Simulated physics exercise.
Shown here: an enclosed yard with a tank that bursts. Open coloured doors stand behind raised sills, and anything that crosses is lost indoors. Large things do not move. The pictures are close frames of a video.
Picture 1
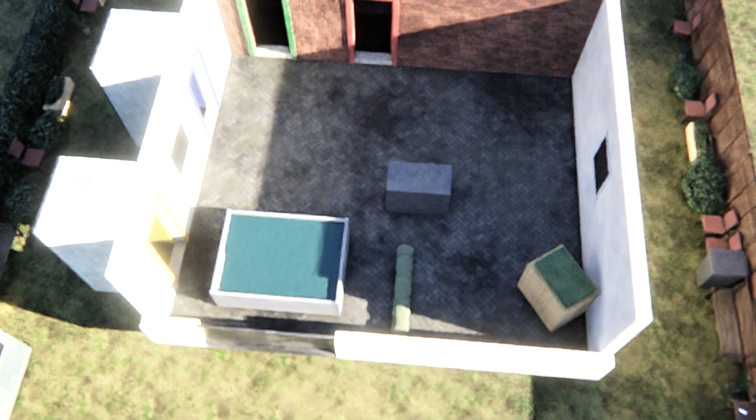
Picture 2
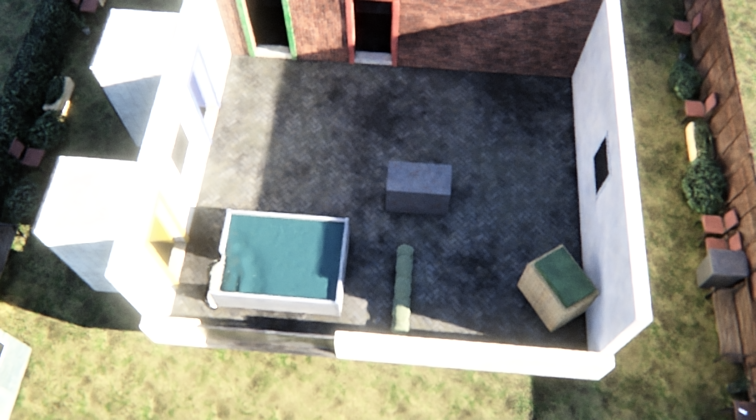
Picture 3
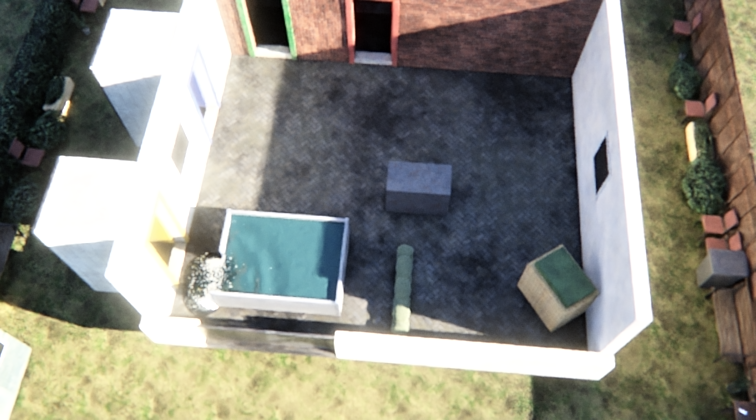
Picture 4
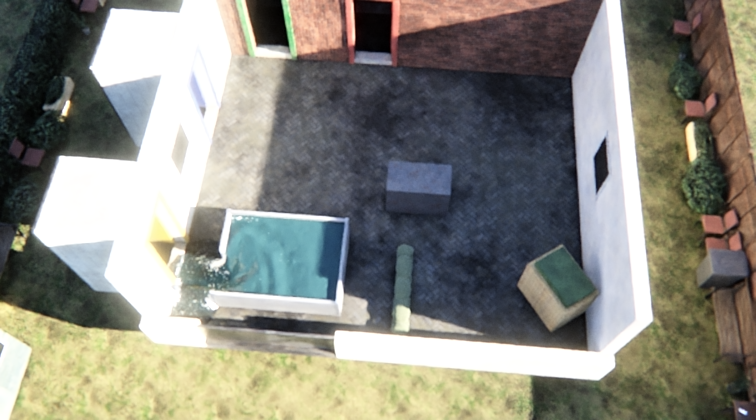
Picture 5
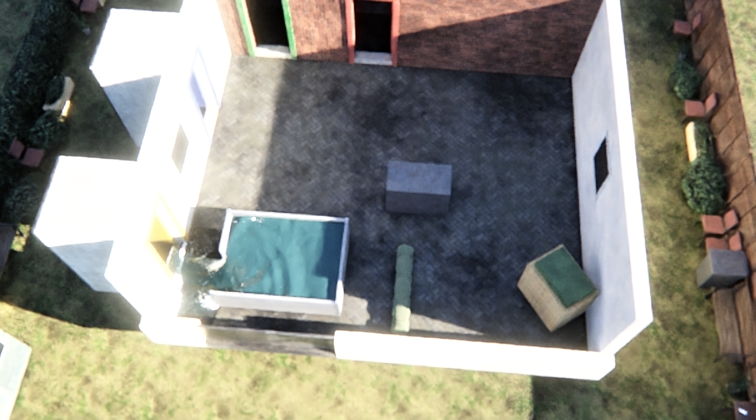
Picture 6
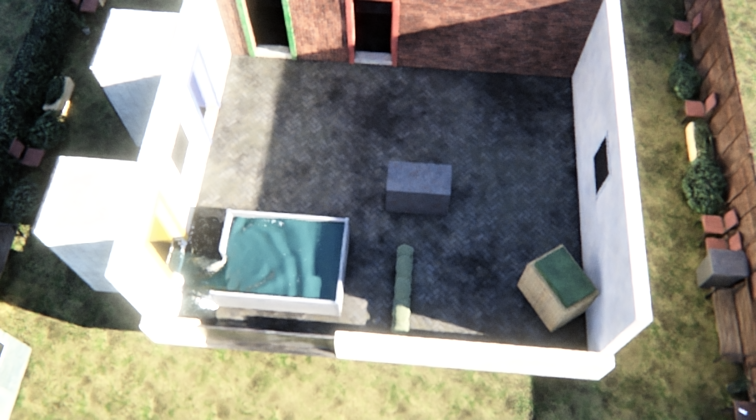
A walled yard holds a water tank that bursts at its left side, splashing water out.
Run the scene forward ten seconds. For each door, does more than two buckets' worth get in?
Door by door: The red door, no; the blue door, no; the green door, no; the yellow door, yes.
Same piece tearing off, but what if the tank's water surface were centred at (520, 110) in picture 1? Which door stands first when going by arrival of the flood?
It would be the one in red.
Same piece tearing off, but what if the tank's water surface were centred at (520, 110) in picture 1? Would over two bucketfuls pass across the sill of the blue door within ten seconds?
Result for blue: It tops the limit.
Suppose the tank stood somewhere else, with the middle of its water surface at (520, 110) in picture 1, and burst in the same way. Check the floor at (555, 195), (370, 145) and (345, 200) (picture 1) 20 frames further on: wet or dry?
Going through the three spots in turn: Stays untouched, gets wet, gets wet.
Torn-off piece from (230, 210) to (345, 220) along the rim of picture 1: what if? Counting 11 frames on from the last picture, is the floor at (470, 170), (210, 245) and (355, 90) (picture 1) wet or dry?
Going in your order, I'd say still bare, then still bare, then drenched.
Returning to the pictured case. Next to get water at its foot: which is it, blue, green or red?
The blue one, I reckon.
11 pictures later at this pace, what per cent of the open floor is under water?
I'd put it at roughly 10 per cent.
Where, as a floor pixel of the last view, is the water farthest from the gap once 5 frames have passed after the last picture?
I reckon the front has reached (206, 163) by then.
A moment on, water covers 5 % of the floor; the red door not reached, the blue door not reached, the green door not reached, the yellow door far over two buckets in.
Next, water covers 10 % of the floor; the red door not reached, the blue door wet at the sill, nothing in, the green door not reached, the yellow door far over two buckets in.
Then, water covers 20 % of the floor; the red door not reached, the blue door wet at the sill, nothing in, the green door not reached, the yellow door far over two buckets in.
Later, water covers 45 % of the floor; the red door not reached, the blue door wet at the sill, nothing in, the green door wet at the sill, nothing in, the yellow door far over two buckets in.
In the end, water covers 65 % of the floor; the red door wet at the sill, nothing in, the blue door wet at the sill, nothing in, the green door wet at the sill, nothing in, the yellow door far over two buckets in.
